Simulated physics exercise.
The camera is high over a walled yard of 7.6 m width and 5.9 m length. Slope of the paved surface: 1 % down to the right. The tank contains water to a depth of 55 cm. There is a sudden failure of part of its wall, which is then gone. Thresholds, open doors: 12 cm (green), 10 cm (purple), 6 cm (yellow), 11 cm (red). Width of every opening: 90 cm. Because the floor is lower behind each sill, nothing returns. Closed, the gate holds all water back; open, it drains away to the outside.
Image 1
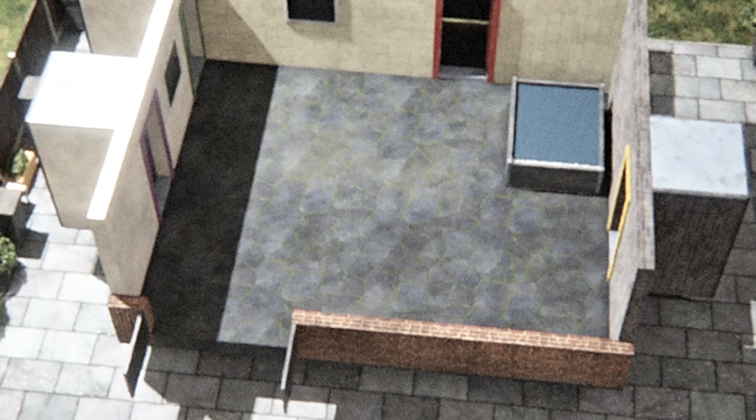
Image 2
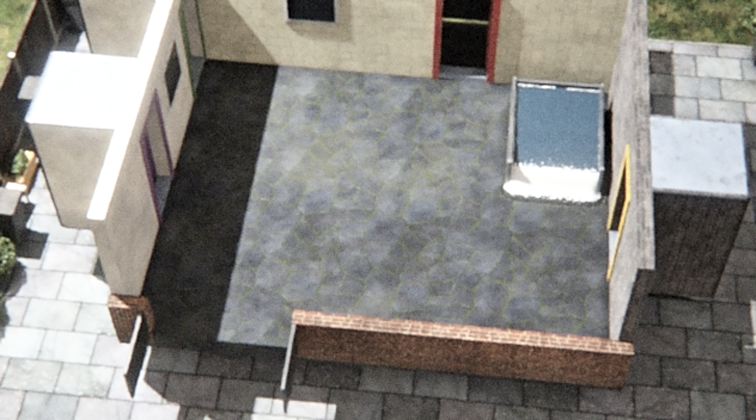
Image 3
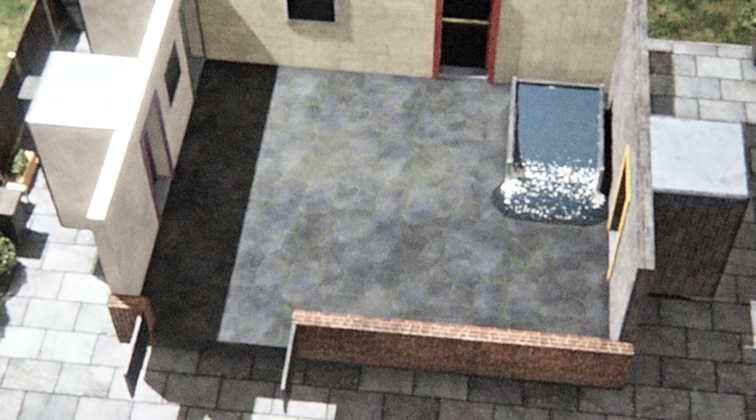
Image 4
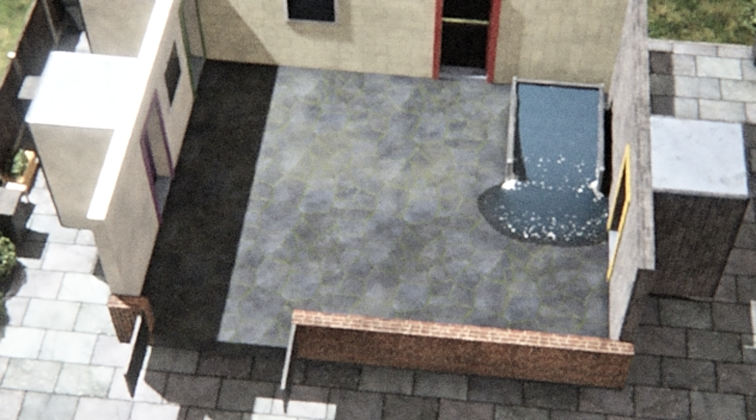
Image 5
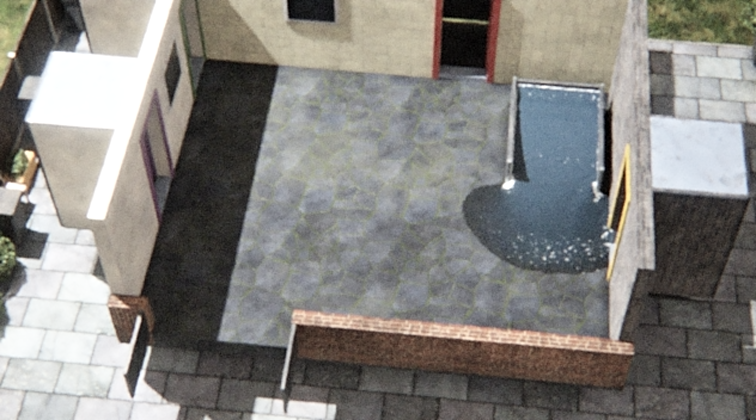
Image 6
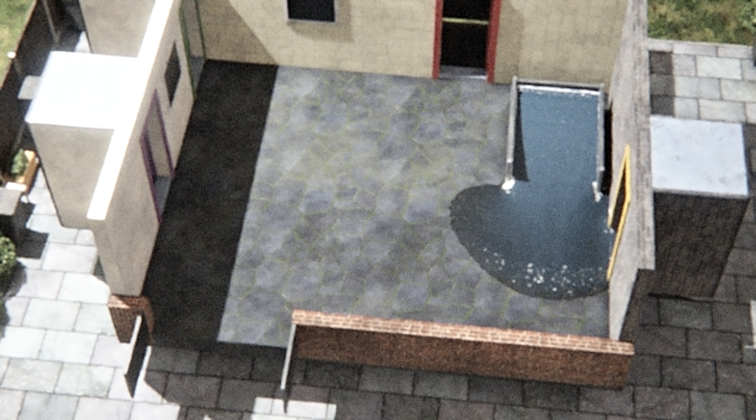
A walled yard with a mottled grey paved floor is seen from high above, with cream walls at the back and left and a low brick wall along the front. A tank of blue water stands at the back right, near a red-framed doorway and a yellow-framed opening. The tank's front gives way in white froth, and dark water spreads forward and left in a widening rounded pool.
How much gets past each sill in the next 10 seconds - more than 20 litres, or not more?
In order: The green door lets in less than the cap, the purple door lets in less than the cap, the yellow door lets in more than the cap, the red door lets in less than the cap.
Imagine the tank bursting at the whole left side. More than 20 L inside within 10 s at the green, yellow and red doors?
Then green would come out on the high side, yellow on the low side and red on the low side.
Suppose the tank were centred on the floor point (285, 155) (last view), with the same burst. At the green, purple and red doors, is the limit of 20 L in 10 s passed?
Lab note: Vs limit, green door limit held; purple door limit held; red door limit held.
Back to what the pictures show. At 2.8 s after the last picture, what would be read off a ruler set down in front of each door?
Readings (cm): Green = 0; purple = 0; yellow = 9; red = 0.
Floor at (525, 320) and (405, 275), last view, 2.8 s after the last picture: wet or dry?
I'd call them drenched and then drenched.
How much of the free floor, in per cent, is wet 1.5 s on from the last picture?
I'd say around 25 %.
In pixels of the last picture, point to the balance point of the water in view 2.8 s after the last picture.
Its balance point lies near (510, 273).
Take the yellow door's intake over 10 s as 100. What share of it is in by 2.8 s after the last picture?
I'd put it at about 65 per cent by that point.
Then, 0.7 s after the last picture water covers 25 % of the floor and is deepest (32 cm) near (609, 366); green door not reached, purple door not reached, yellow door 13 cm at the sill, 5 L in, red door not reached.
Then, 1.5 s after the last picture water covers 25 % of the floor and is deepest (36 cm) near (597, 355); green door not reached, purple door not reached, yellow door 13 cm at the sill, 26 L in, red door not reached.
Then, 2.8 s after the last picture water covers 30 % of the floor and is deepest (22 cm) near (609, 336); green door not reached, purple door not reached, yellow door 9 cm at the sill, 45 L in, red door not reached.
Then, 5.3 s after the last picture water covers 70 % of the floor and is deepest (10 cm) near (608, 290); green door not reached, purple door 7 cm at the sill, 0 L in, yellow door 9 cm at the sill, 60 L in, red door not reached.
Then, 9.3 s after the last picture water covers 95 % of the floor and is deepest (6 cm) near (203, 70); green door 4 cm at the sill, 0 L in, purple door 3 cm at the sill, 0 L in, yellow door 5 cm at the sill, 68 L in, red door 3 cm at the sill, 0 L in.
